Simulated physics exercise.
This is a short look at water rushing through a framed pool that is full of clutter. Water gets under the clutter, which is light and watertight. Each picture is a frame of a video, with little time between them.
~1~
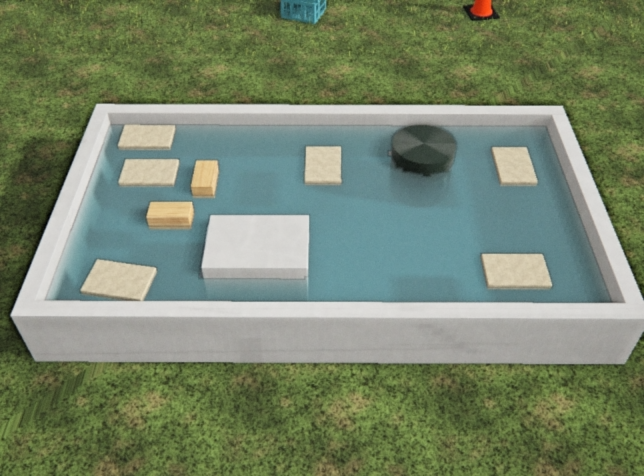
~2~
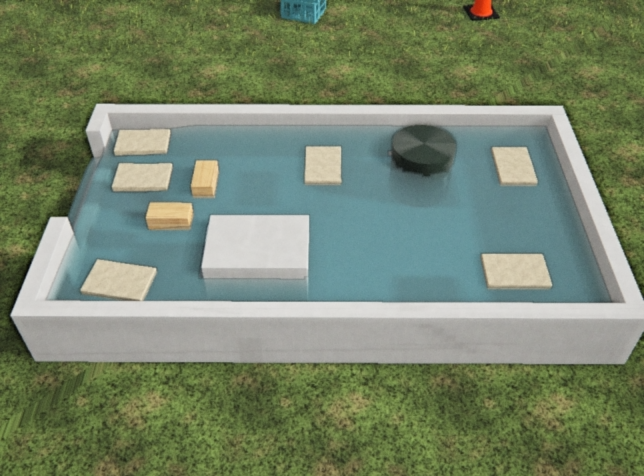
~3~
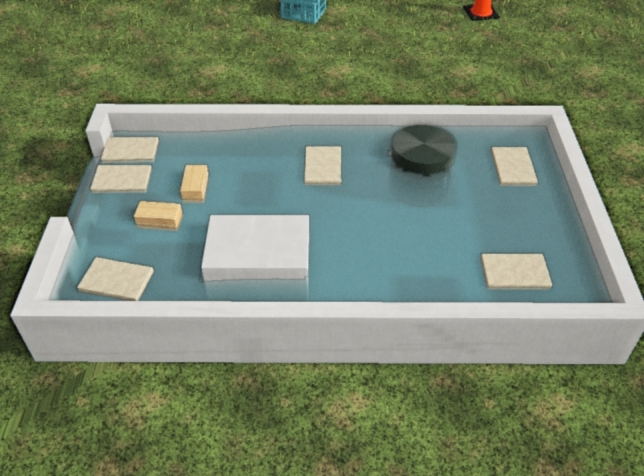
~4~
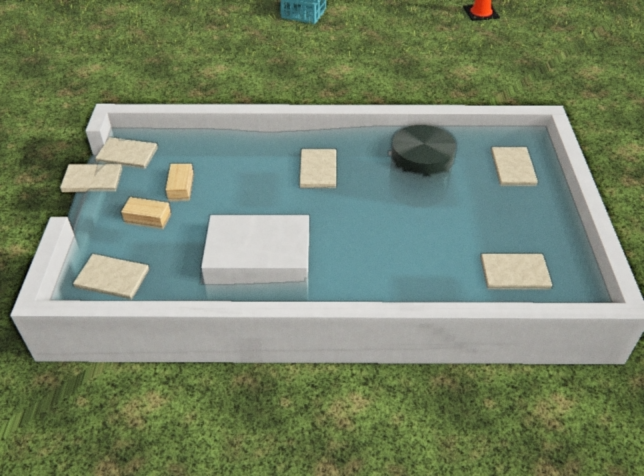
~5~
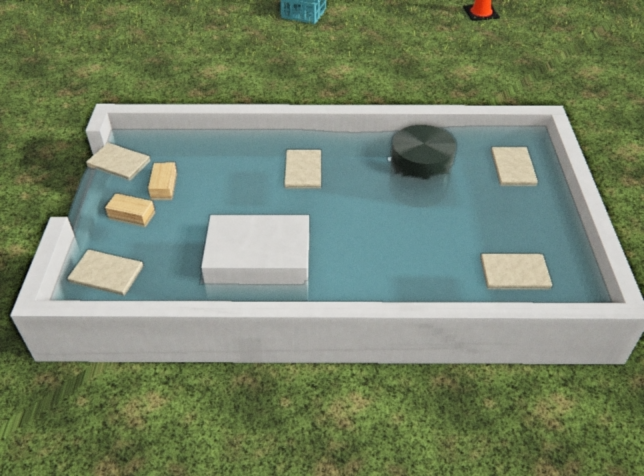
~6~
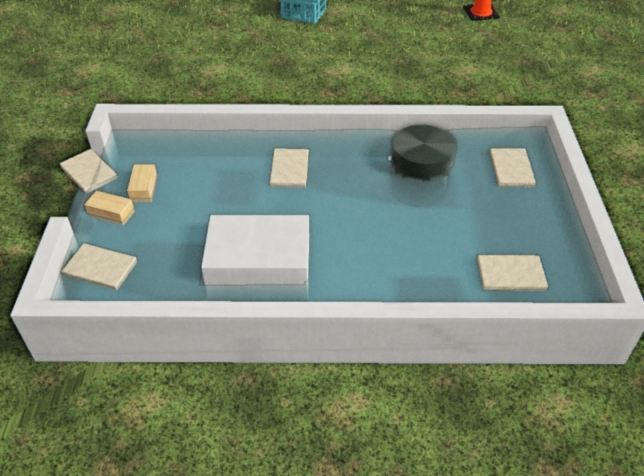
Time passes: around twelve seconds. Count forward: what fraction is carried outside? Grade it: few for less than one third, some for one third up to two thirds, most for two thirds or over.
Grade: Most.
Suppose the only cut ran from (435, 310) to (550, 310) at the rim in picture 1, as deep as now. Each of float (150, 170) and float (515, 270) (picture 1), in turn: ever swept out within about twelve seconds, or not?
First one: Never leaves; second one: Leaves the room.
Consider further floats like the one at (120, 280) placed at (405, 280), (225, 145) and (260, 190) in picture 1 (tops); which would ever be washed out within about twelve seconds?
The three, in sequence: Remains behind, departs and departs.
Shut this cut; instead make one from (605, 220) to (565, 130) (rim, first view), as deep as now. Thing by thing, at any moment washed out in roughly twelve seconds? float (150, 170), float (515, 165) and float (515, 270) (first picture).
The first one never exits, the second exits, the third exits.
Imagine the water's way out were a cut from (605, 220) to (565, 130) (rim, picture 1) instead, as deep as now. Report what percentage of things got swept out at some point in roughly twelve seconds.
That comes out at 40 in a hundred.
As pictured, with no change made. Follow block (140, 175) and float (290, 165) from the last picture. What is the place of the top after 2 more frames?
They end up close to (93, 179) and close to (255, 164).
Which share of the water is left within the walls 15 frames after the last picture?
Something like 62 per cent, give or take.
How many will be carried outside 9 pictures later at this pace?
My count is 5.
A moment on, 3 of 8 are out; 5 afloat.
Next, 5 of 8 are out; 3 afloat.
Later, 6 of 8 are out; 2 afloat.
In the end, 6 of 8 are out; 2 afloat.
